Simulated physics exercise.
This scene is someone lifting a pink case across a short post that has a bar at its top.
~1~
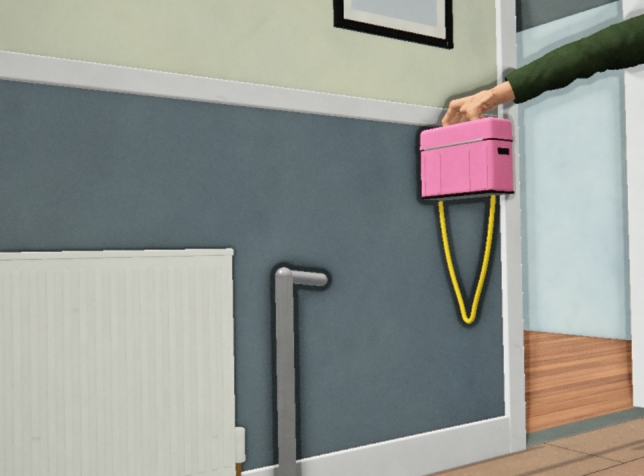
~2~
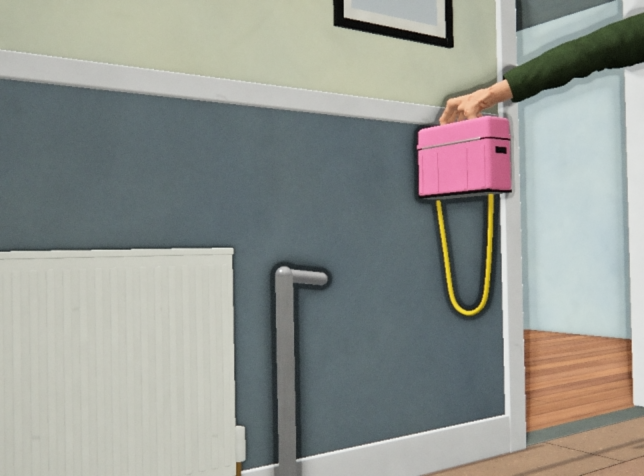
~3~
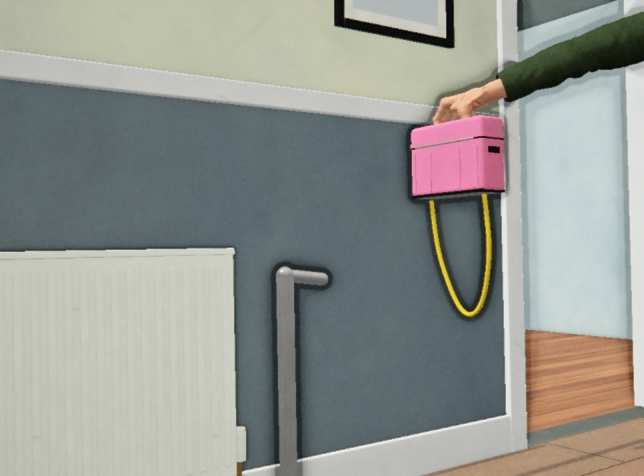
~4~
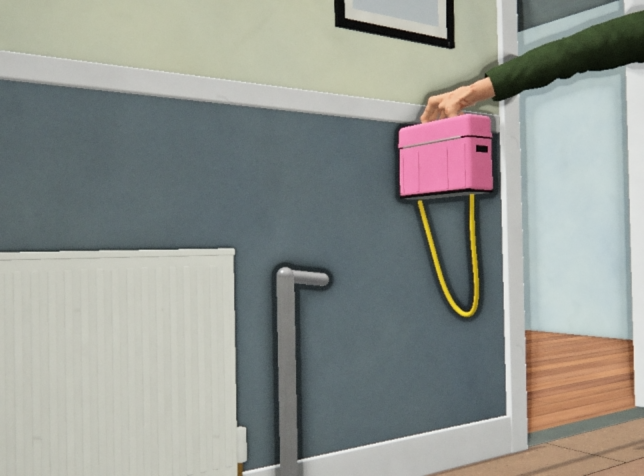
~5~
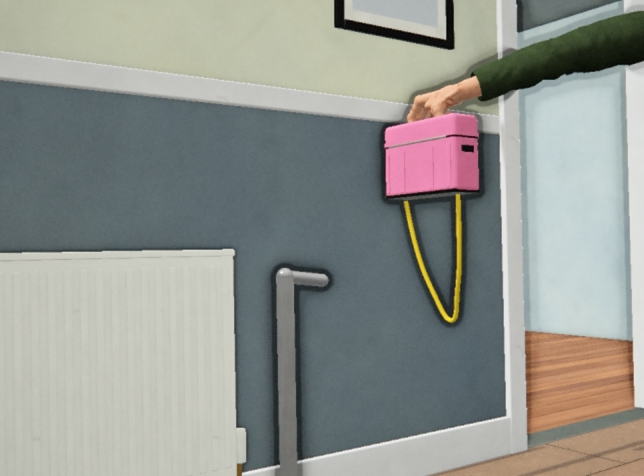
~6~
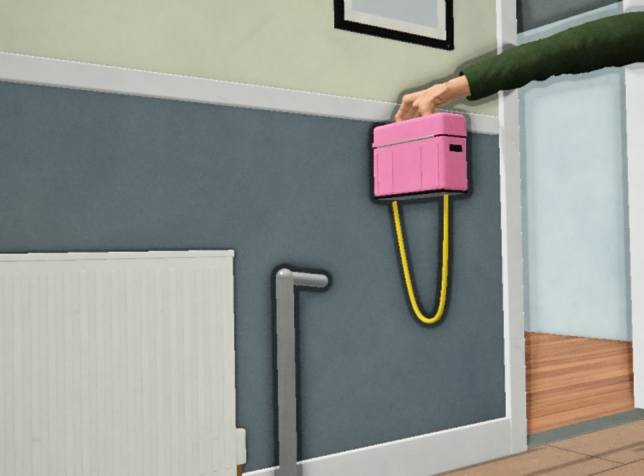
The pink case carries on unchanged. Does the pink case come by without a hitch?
Looks to me like it'll be yanked back at the post.
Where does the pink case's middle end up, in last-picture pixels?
It finishes at (185, 141).
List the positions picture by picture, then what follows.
The first picture shows pink case (465, 161); hook tip (321, 280).
The second picture shows pink case (463, 160); bottom of the loop (469, 314).
The third picture shows pink case (456, 159).
The fourth picture shows pink case (444, 159); bottom of the loop (467, 315).
The fifth picture shows pink case (430, 159).
The sixth picture shows pink case (418, 159); bottom of the loop (430, 321); hook tip (322, 281); hook points towards it, loop hangs below the hook.
Then, 0.72 s past the final frame, case nearing the post near (326, 152).
Then, 1.36 s past the final frame, case past the post near (229, 144).
When it is over, case past the post near (185, 141); loop tight round the post, hand stopped. The pink case gets caught.
